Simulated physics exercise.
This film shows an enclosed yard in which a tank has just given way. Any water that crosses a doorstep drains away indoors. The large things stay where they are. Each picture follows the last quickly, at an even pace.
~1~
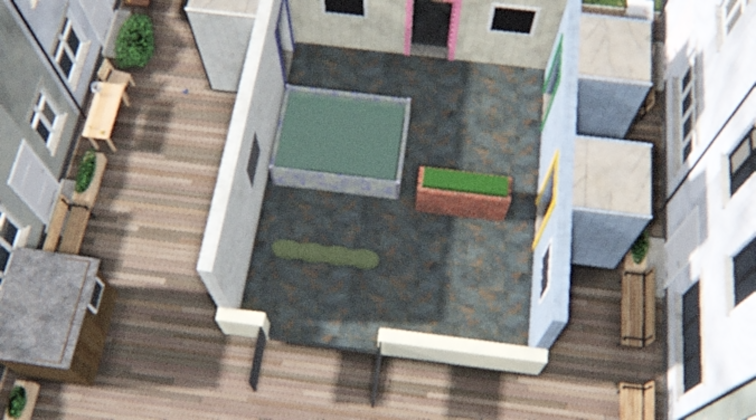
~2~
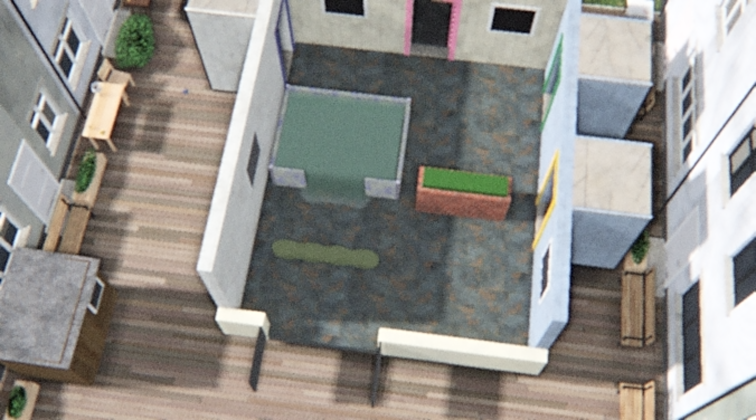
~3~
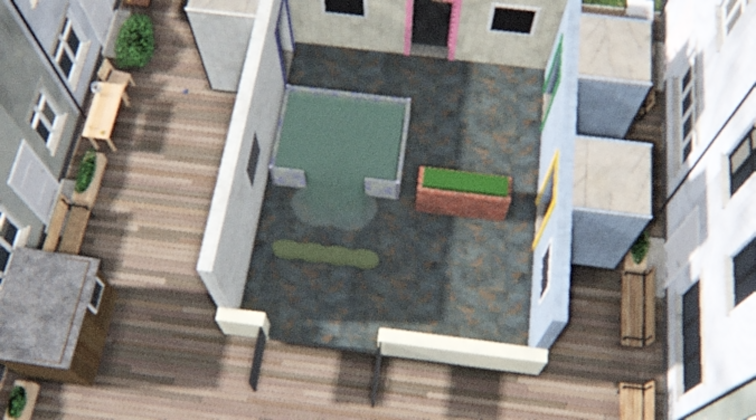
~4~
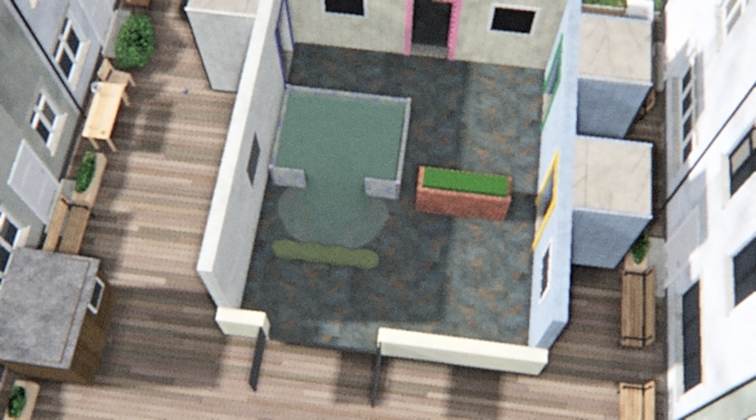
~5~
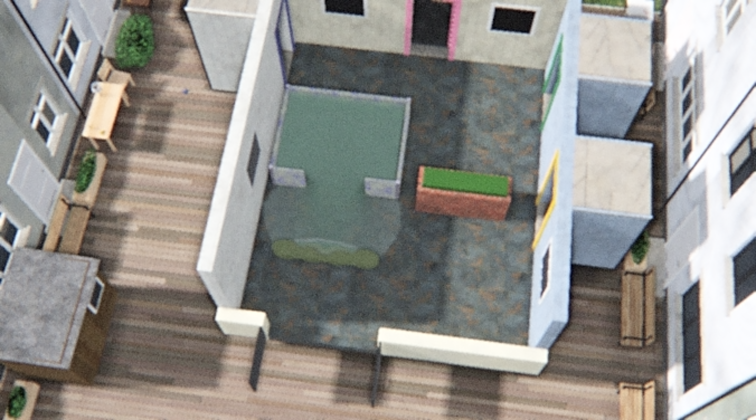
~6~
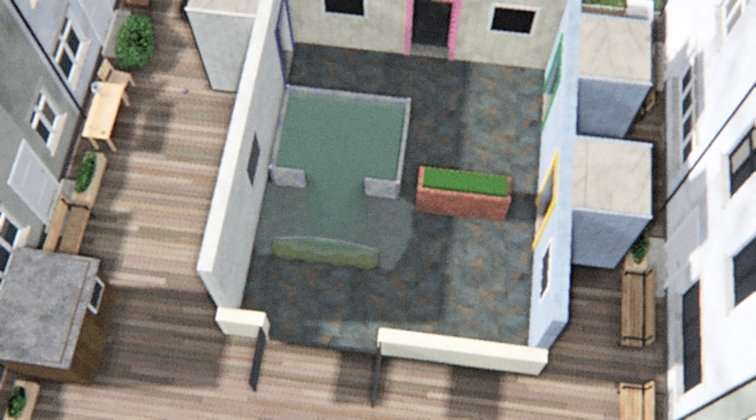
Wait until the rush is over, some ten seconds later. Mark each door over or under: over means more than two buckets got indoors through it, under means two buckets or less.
Pink door - under, yellow door - under, blue door - under, green door - under.
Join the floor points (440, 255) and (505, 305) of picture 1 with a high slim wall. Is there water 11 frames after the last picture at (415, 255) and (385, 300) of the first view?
Soaked, soaked.
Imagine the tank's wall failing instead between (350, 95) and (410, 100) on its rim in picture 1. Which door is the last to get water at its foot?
It's the one in yellow.
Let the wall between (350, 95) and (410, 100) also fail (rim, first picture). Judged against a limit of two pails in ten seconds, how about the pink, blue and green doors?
The pink door ends up above, the blue door ends up above, and the green door ends up above.
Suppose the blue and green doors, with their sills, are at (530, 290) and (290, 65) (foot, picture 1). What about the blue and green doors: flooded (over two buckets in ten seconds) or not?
My reading: The blue door exceeds the limit, the green door stays within the limit.
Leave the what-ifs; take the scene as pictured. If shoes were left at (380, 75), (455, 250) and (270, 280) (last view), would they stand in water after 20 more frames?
Result, as listed: Not wetted / wetted / wetted.
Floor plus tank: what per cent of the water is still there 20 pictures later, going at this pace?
That comes to around 96 in a hundred.
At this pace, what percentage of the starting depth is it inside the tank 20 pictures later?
It works out to roughly 42 percent.
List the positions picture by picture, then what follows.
Still water in the tank at (341, 135), in the first picture.
The front is at (366, 202), out from the gap at (335, 185), in the second picture.
Water pours out at (336, 186) and has run to (360, 225), in the third picture.
The front is at (312, 246), out from the gap at (336, 186), in the fourth picture.
The front is at (376, 254), out from the gap at (336, 185), in the fifth picture.
Water pours out at (335, 185) and has run to (389, 267), in the sixth picture.
A moment on, water covers 25 % of the floor; the pink door not reached, the yellow door not reached, the blue door not reached, the green door not reached.
Next, water covers 50 % of the floor; the pink door not reached, the yellow door not reached, the blue door not reached, the green door not reached.
Then, water covers 55 % of the floor; the pink door not reached, the yellow door wet at the sill, nothing in, the blue door wet at the sill, nothing in, the green door not reached.
Later, water covers 85 % of the floor; the pink door wet at the sill, nothing in, the yellow door under two buckets in, the blue door wet at the sill, nothing in, the green door wet at the sill, nothing in.
In the end, water covers 90 % of the floor; the pink door wet at the sill, nothing in, the yellow door under two buckets in, the blue door wet at the sill, nothing in, the green door under two buckets in.
